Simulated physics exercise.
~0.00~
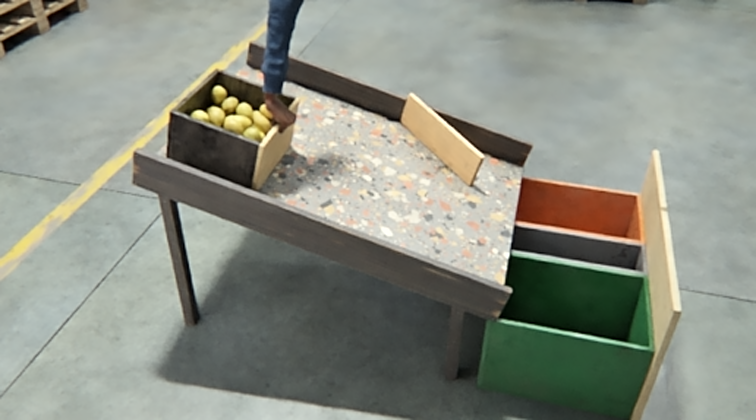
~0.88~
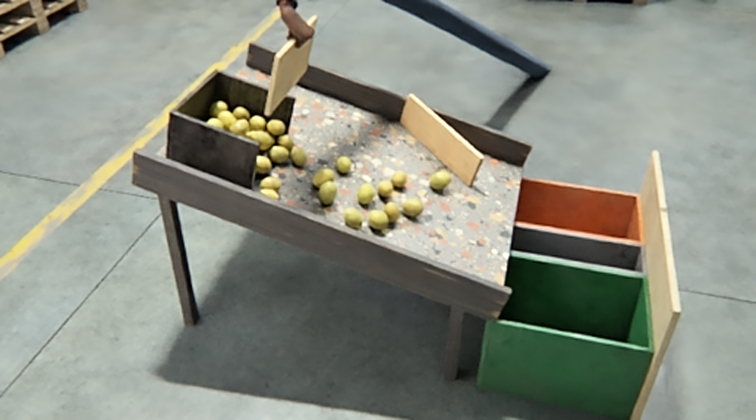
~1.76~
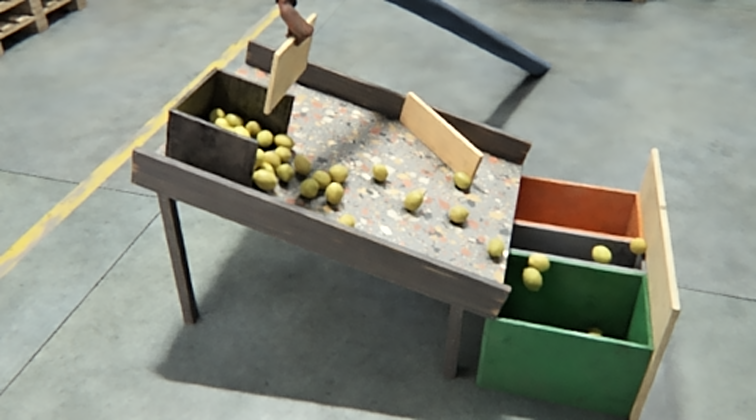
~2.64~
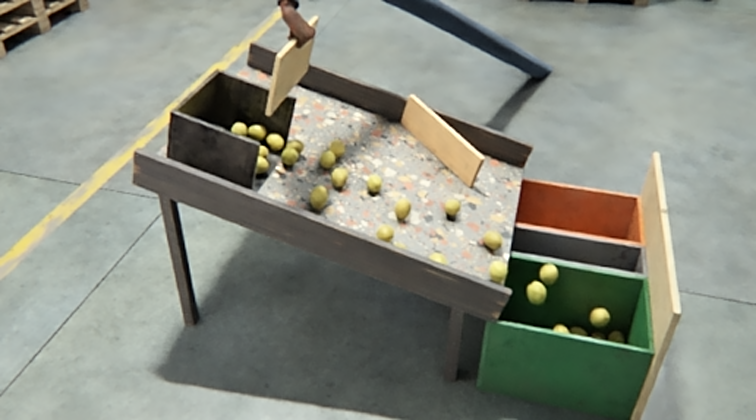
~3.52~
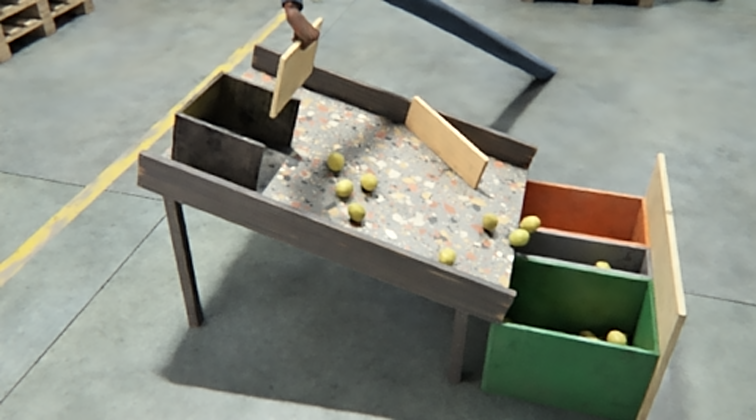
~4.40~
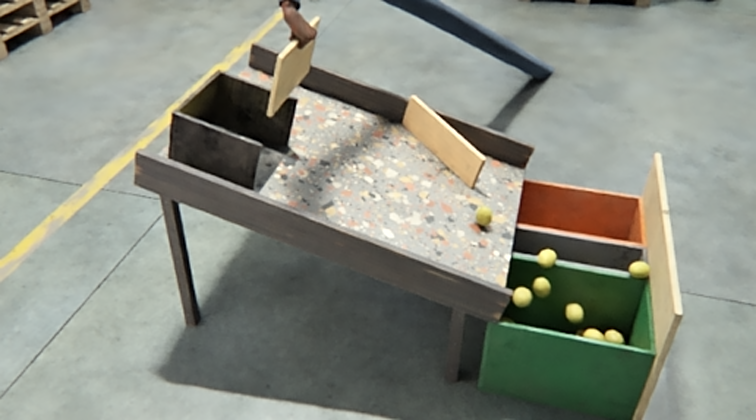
Lemons roll from a dark box down a speckled slope, most dropping into the green tub.
